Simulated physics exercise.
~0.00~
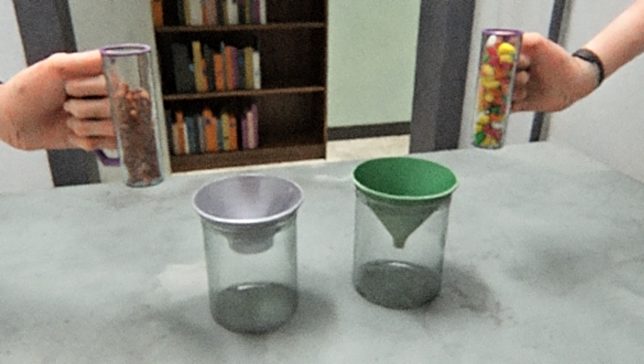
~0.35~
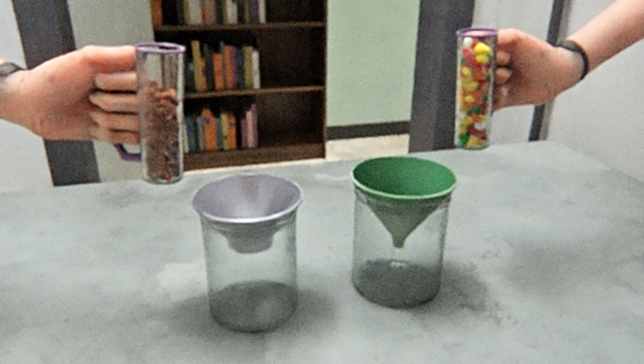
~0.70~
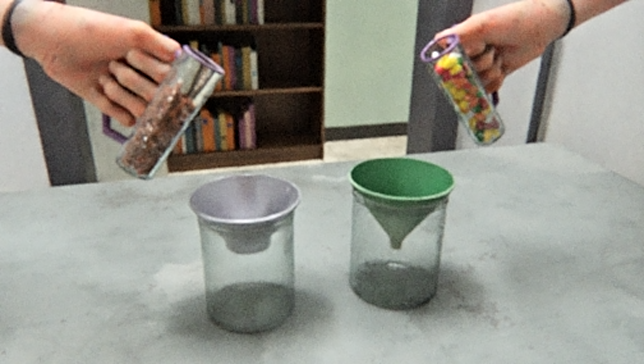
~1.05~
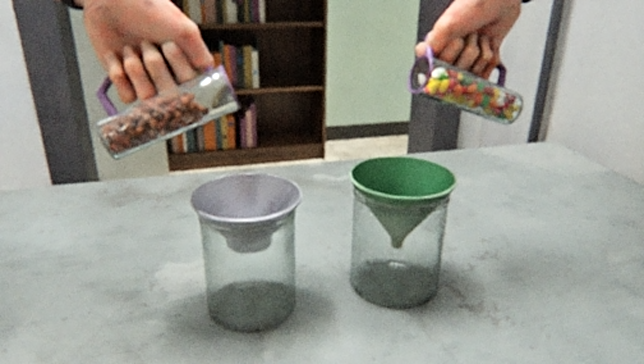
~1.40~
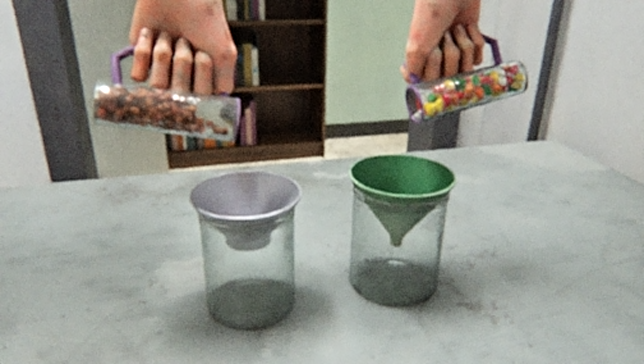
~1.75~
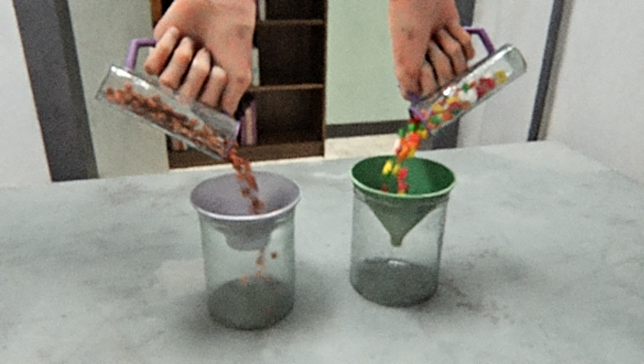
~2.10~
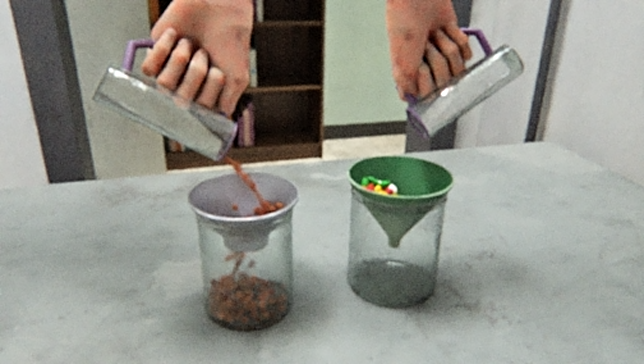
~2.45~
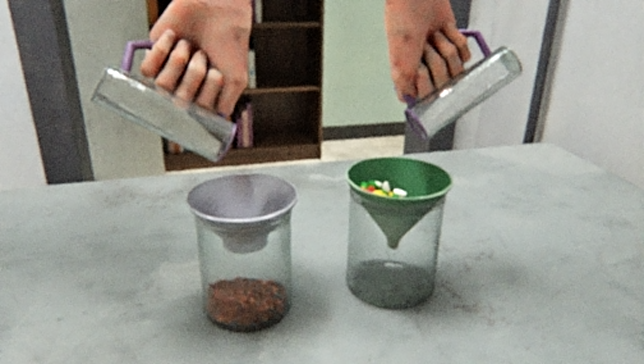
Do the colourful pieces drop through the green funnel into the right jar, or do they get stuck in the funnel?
They get stuck in the green funnel and none reach the right jar, while the brown bits on the left run all the way through.
